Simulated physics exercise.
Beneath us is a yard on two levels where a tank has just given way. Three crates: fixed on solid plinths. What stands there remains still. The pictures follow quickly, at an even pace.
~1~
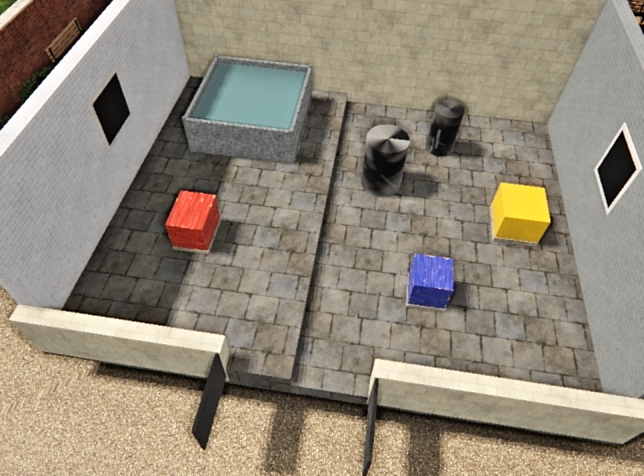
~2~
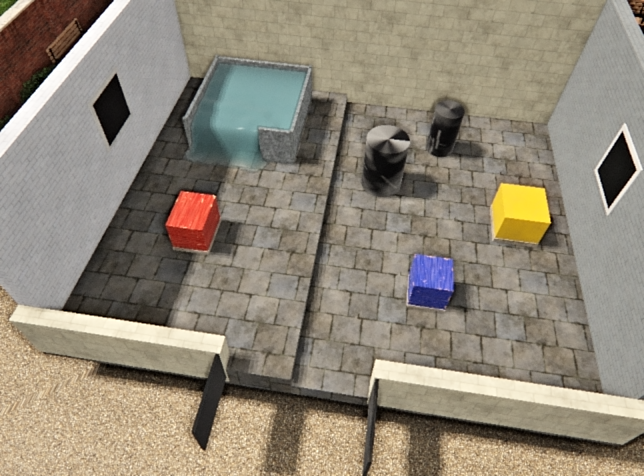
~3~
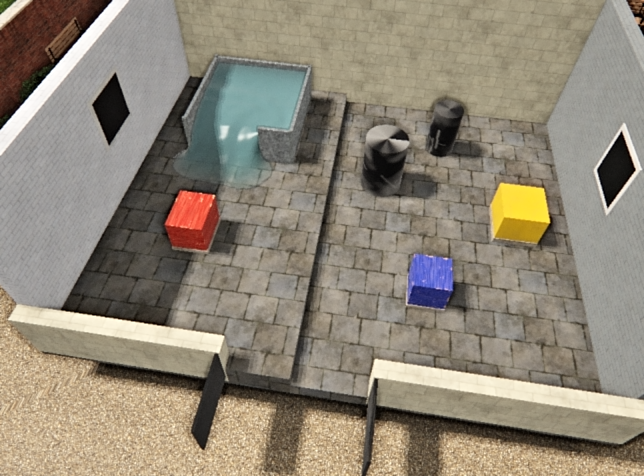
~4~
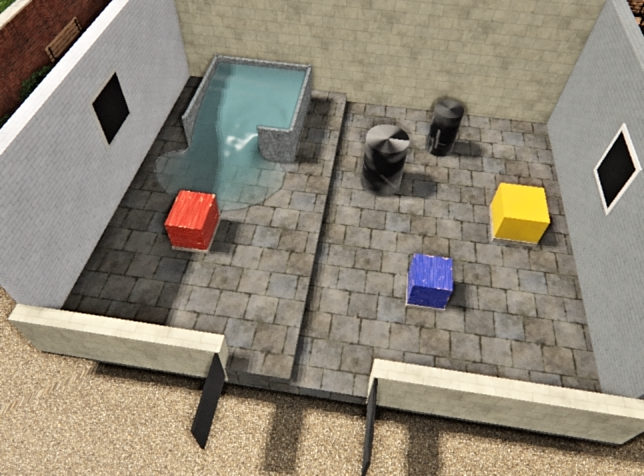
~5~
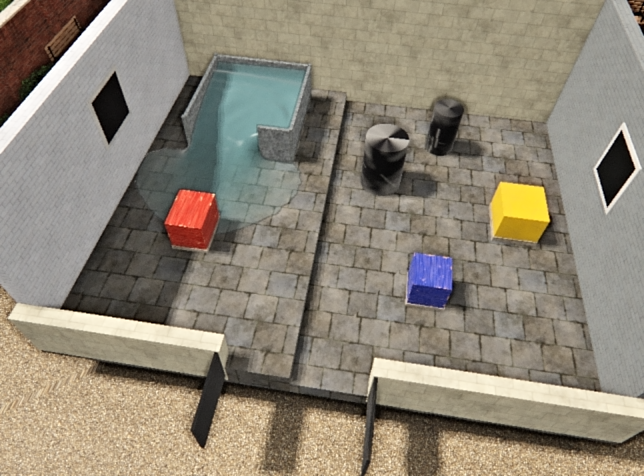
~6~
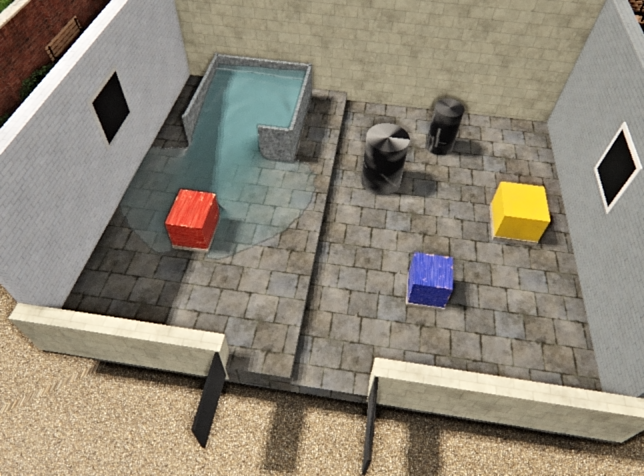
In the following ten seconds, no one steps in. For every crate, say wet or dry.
As I see it, most likely the red crate gets water on it. Most likely the blue crate gets water on it. Most likely the yellow crate gets water on it.
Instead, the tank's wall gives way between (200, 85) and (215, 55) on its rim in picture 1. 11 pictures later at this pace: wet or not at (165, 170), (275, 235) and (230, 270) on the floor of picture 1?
Those three places would be soaking, still unsoaked and still unsoaked, in that order.
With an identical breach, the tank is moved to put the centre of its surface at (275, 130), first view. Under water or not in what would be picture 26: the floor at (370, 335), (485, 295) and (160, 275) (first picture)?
Submerged, untouched, submerged.
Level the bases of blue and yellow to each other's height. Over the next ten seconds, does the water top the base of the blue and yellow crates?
The blue crate is reached and the yellow crate is reached.
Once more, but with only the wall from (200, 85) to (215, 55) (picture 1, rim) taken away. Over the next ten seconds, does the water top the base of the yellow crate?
Looks like the yellow holds out.
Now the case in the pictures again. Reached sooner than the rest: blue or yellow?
That one is the one in blue.
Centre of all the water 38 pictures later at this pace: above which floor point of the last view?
The spot I would choose is (289, 229).
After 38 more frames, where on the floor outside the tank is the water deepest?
Deepest spot: Around (594, 401).
A moment on, water covers 25 % of the floor; the red crate water round its plinth, the blue crate not reached, the yellow crate not reached.
Next, water covers 35 % of the floor; the red crate water round its plinth, the blue crate not reached, the yellow crate not reached.
Then, water covers 50 % of the floor; the red crate water round its plinth, the blue crate water round its plinth, the yellow crate not reached.
Later, water covers 65 % of the floor; the red crate water round its plinth, the blue crate water round its plinth, the yellow crate water round its plinth.
In the end, water covers 90 % of the floor; the red crate was topped, the blue crate was topped, the yellow crate was topped.
